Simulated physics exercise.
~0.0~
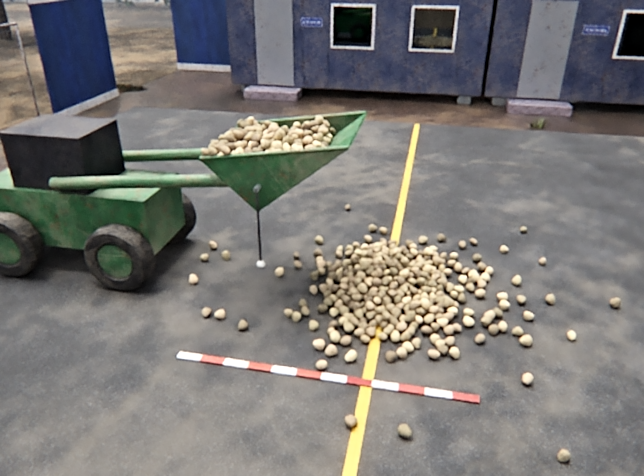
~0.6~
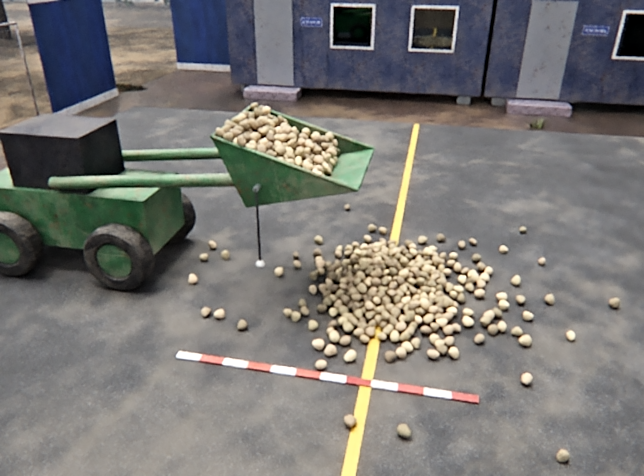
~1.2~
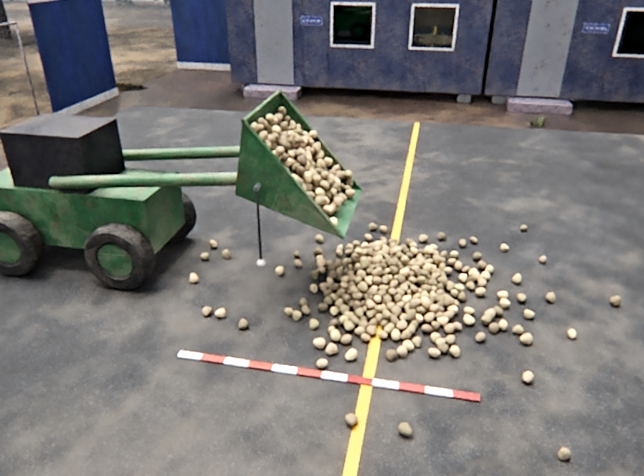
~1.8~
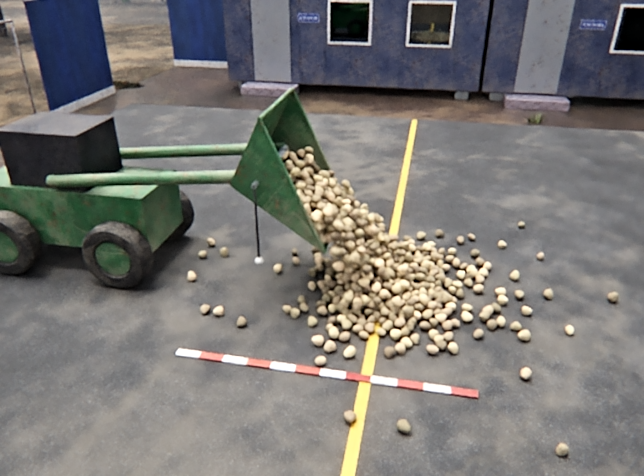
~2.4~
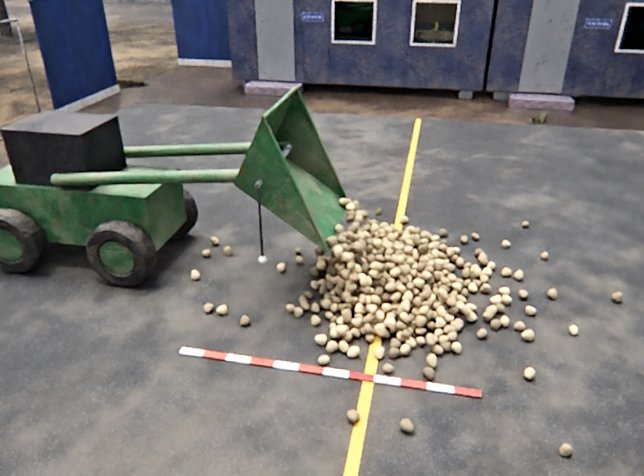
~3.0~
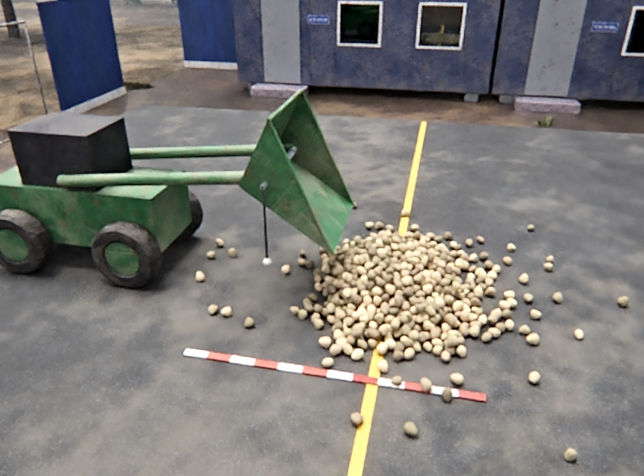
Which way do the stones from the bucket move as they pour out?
They move to the right as they slide down out of the bucket and onto the pile.
